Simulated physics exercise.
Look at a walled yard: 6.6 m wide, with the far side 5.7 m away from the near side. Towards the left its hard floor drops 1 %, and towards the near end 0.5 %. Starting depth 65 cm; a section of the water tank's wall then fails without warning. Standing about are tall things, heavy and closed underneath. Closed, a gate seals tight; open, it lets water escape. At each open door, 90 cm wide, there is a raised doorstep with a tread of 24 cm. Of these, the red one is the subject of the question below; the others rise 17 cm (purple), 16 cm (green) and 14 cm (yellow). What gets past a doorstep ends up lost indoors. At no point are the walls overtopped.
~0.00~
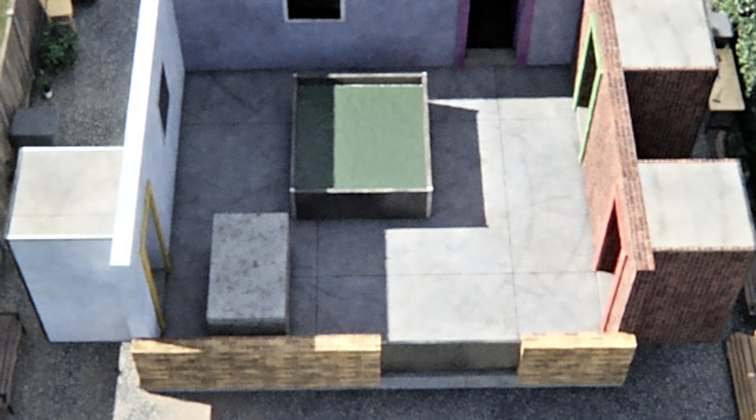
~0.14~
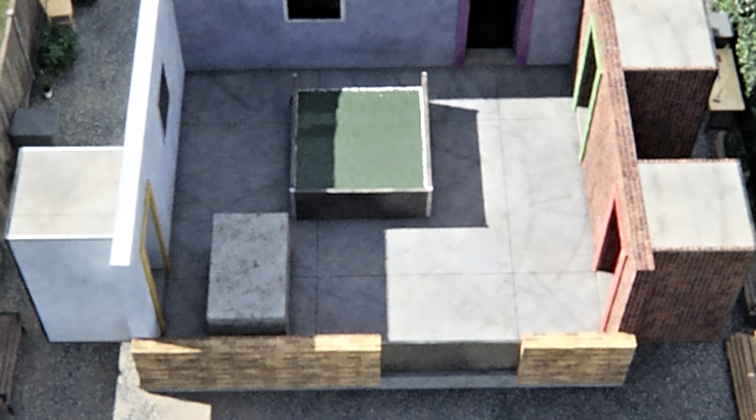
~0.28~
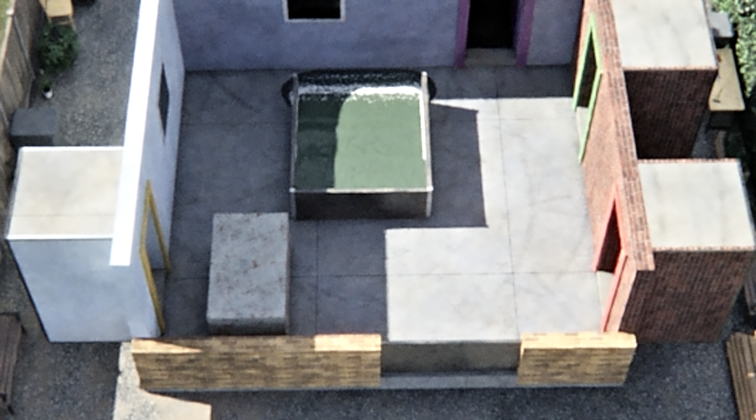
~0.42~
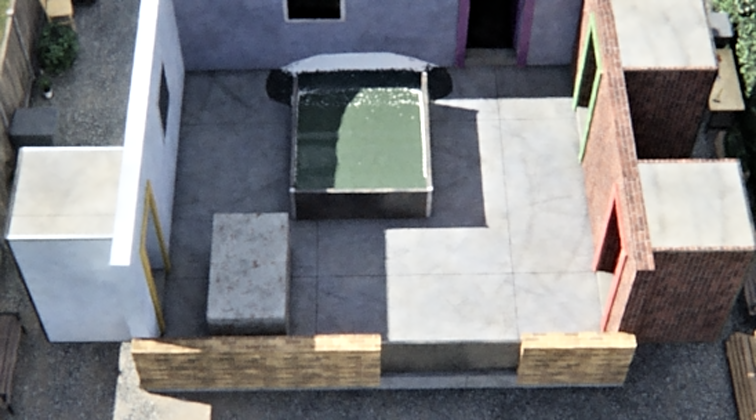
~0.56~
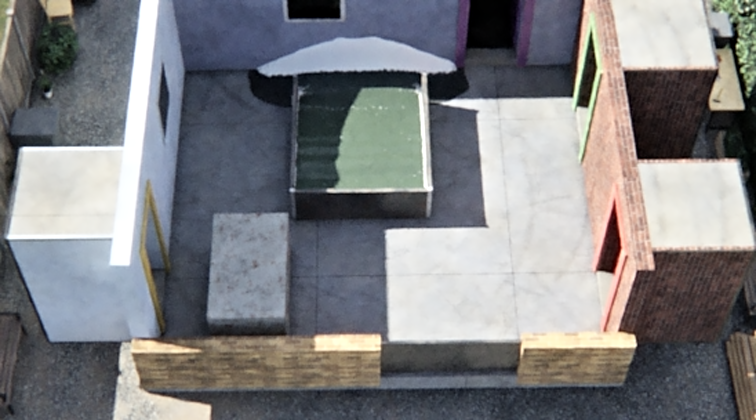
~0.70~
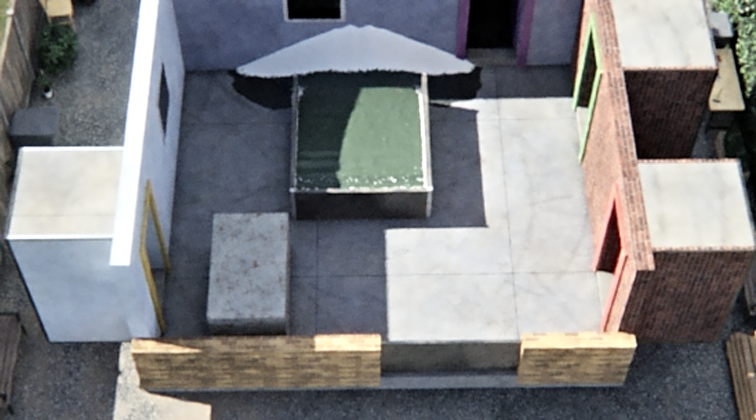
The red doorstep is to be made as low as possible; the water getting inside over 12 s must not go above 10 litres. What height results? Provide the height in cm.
It would have to be roughly 7 cm high.
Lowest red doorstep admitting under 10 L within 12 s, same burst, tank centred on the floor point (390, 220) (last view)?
A height near 8.0 cm.
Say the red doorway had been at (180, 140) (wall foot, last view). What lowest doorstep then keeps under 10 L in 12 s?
19 cm.
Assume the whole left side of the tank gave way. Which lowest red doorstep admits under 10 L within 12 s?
Then the minimum is about 9.0 cm.
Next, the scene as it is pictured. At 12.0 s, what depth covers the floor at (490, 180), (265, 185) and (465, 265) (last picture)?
Going through the spots in order gives 6, 10 and 8 centimetres.
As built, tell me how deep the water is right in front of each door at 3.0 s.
Purple door 11 cm, green door 21 cm, red door 1 cm, yellow door 4 cm.
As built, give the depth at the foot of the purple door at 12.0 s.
5.5 cm.
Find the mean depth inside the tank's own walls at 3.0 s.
Close to 26 cm deep on average.
After 1.4 s water covers 20 % of the floor, deepest (49 cm) near (343, 72); it has not reached the red door.
After 3.0 s water covers 50 % of the floor, deepest (32 cm) near (196, 75); 1 cm at the red door, 0 litres in over its 7 cm doorstep.
After 12.0 s water covers 100 % of the floor, deepest (16 cm) near (196, 366); 8 cm at the red door, 9 litres in over its 7 cm doorstep.
At the red door as built, the water arrived by 3.0 s and peaked near 11 cm at 9.2 s.
Run again over the same 12 s with other heights there, 16 litres in over 6 cm, 5 litres over 8 cm. The limit of 10 litres is kept from about 7 cm up.
